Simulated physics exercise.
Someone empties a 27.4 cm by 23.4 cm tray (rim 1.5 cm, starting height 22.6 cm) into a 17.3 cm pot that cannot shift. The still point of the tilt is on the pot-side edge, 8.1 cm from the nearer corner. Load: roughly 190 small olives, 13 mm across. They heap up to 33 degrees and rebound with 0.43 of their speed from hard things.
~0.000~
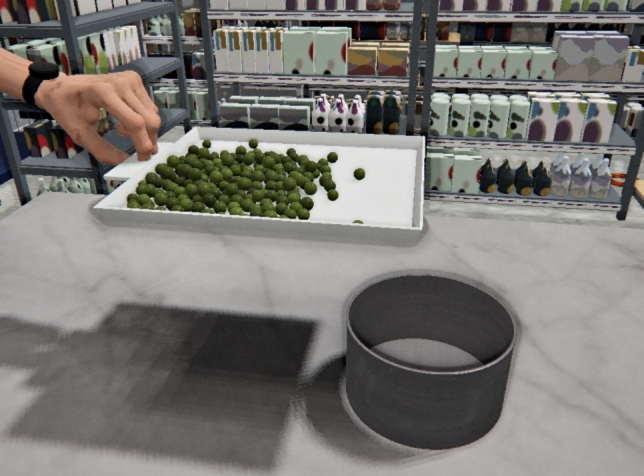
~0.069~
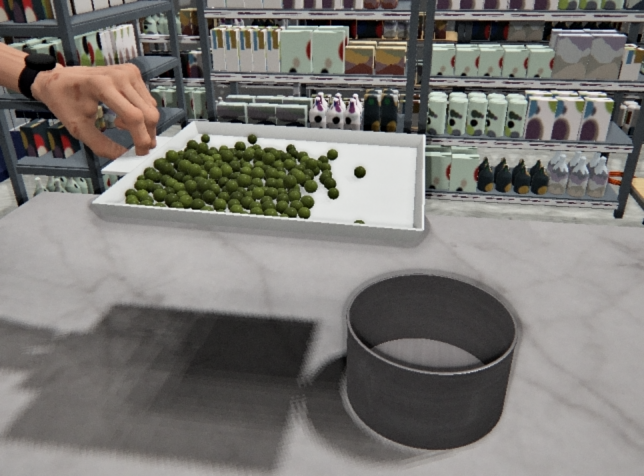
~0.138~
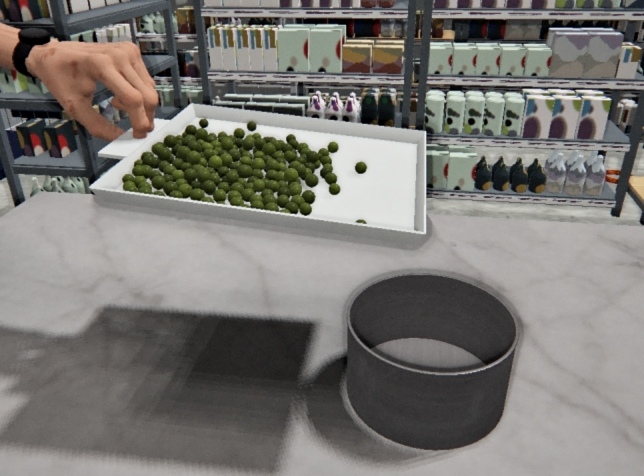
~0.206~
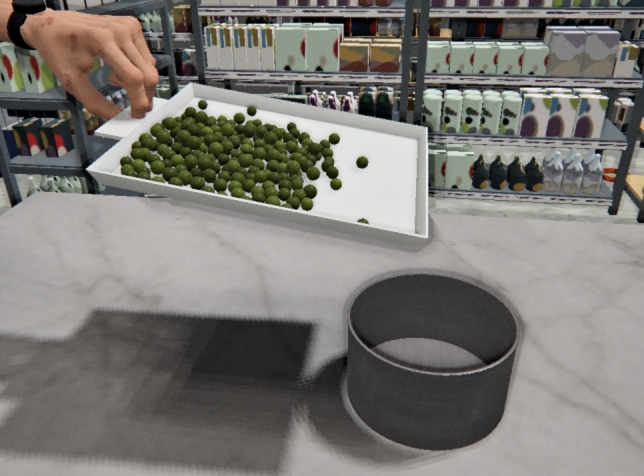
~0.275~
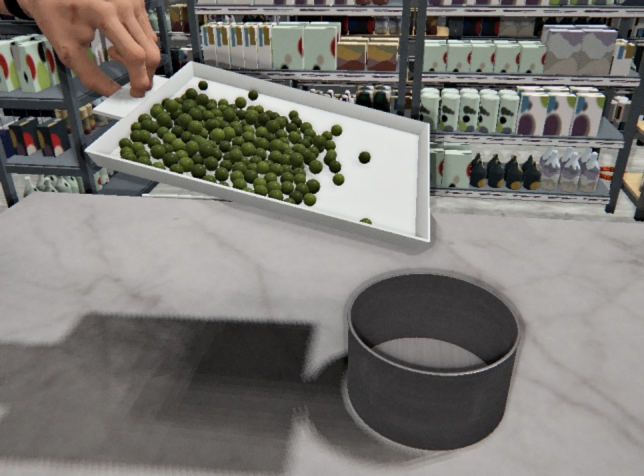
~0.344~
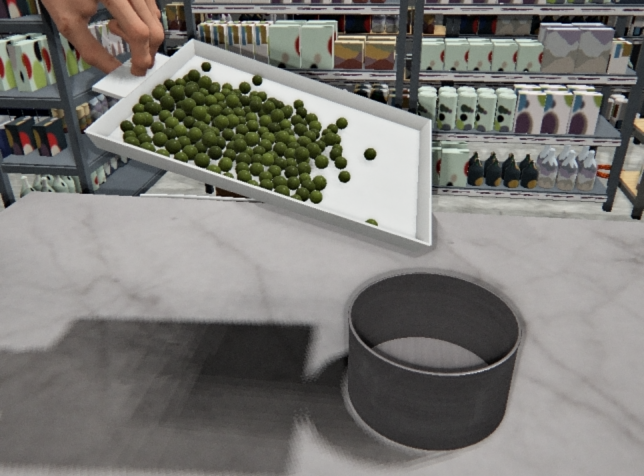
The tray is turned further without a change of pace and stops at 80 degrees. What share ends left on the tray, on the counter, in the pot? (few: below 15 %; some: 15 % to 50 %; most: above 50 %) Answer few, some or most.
Left on the tray: Few; on the counter: Some; in the pot: Most.
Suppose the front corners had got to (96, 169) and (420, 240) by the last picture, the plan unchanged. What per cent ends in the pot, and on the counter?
Pot 45, counter 55.
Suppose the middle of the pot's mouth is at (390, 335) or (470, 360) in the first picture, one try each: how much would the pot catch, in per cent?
Some 70 and 95 per cent.
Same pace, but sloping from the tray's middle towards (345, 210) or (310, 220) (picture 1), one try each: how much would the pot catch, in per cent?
About 45 and 30 per cent.
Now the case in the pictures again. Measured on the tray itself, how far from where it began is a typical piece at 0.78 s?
About 13 cm.
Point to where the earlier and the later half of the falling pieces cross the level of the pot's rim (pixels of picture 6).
First near (470, 360), later near (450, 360).
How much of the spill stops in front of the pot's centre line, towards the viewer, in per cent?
Roughly 100 per cent.
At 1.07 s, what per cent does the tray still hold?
Roughly 50 per cent.
After 0.78 s, tilt 48 degrees; the tray holds 95 %, the pot 0 %.
After 1.07 s, tilt 68 degrees; the tray holds 50 %, the pot 20 %.
After 1.46 s, tilt 80 degrees; the tray holds 5 %, the pot 50 %.
By 2.4 s all is still; tray 0 %, counter 40 %, pot 60 %.
